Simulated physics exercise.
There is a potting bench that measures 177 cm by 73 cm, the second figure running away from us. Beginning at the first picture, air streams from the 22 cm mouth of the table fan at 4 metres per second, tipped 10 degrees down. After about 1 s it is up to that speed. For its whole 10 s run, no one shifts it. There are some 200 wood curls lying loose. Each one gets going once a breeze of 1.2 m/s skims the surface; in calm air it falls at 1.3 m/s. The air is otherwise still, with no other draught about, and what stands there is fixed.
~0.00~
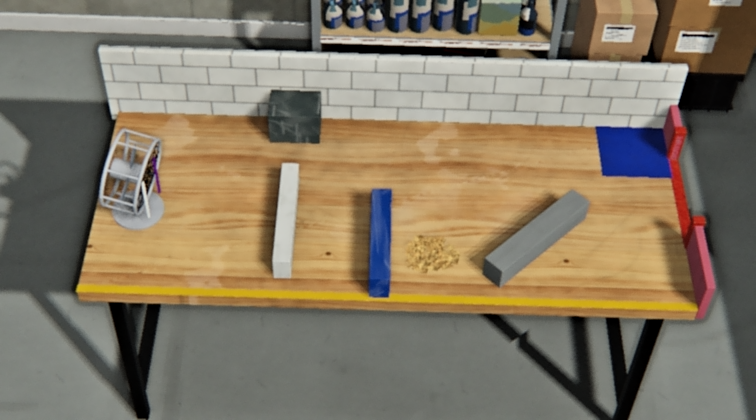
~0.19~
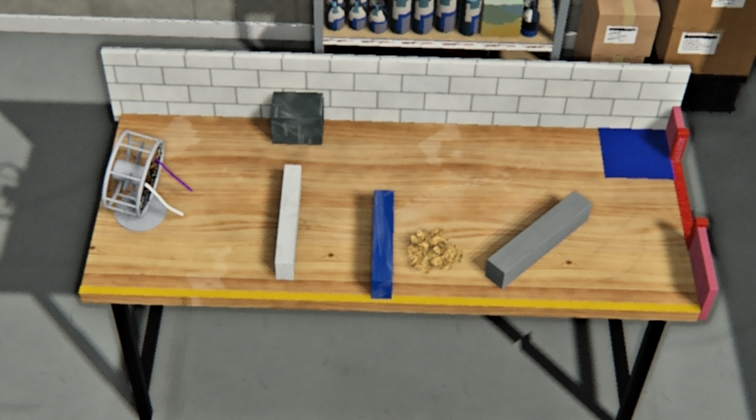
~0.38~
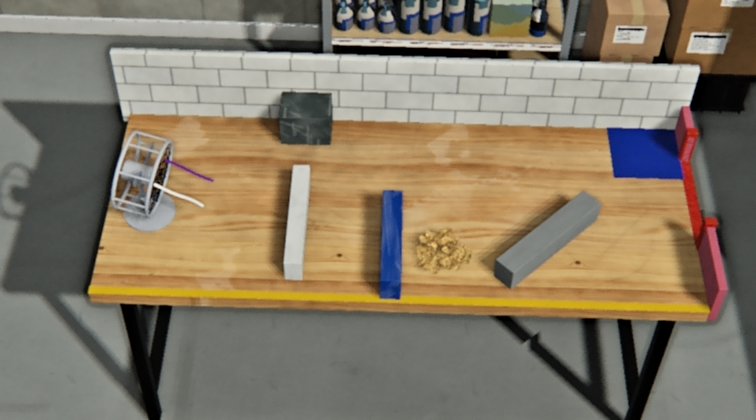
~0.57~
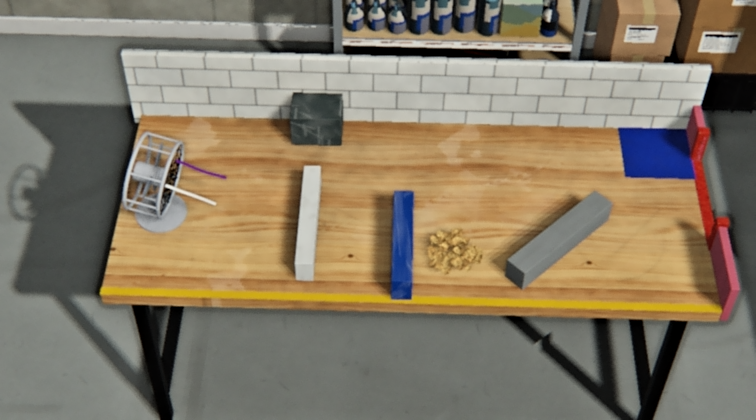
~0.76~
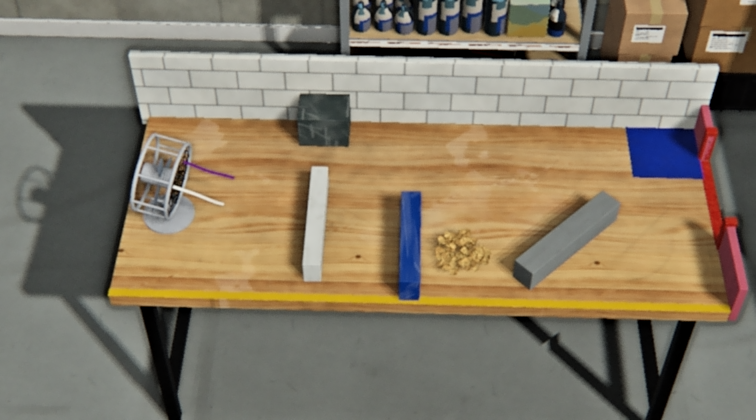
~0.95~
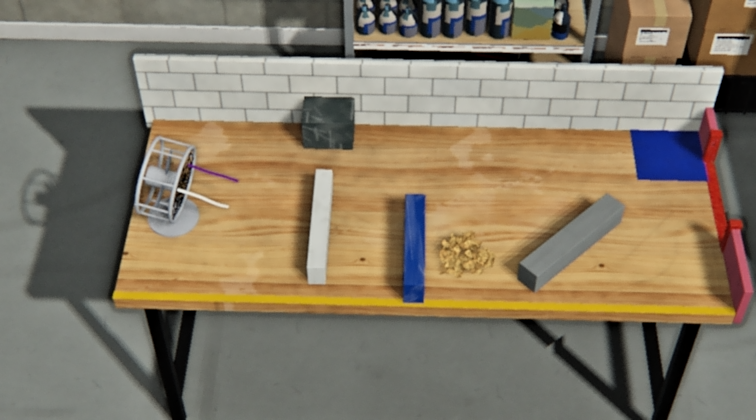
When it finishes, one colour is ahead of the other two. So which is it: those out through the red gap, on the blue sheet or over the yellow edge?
The yellow one.
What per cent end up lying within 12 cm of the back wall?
0 %.
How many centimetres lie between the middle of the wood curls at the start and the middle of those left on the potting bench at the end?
Distance: Approx. 10 cm.
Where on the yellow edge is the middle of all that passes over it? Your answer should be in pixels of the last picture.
Roughly at pixel (437, 307).
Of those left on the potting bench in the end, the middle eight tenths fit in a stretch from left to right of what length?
Looks like some 0 cm to me.
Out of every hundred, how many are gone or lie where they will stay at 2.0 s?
About 0 per cent.
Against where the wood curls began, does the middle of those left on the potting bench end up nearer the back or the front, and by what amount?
Forward, some 5 cm.
After 2.0 s the count stands so, 0 % are out through the red gap, 0 % over the yellow edge and 0 % on the blue sheet; the middle of those still in play is near (459, 258).
After 3.2 s the count stands so, 0 % are out through the red gap, 26 % over the yellow edge and 0 % on the blue sheet; the middle of those still in play is near (436, 275).
After 5.5 s the count stands so, 0 % are out through the red gap, 58 % over the yellow edge and 0 % on the blue sheet; the middle of those still in play is near (435, 266).
After 10.0 s, at the end, 0 % are out through the red gap, 67 % over the yellow edge and 0 % on the blue sheet; the middle of those still in play is near (435, 266).
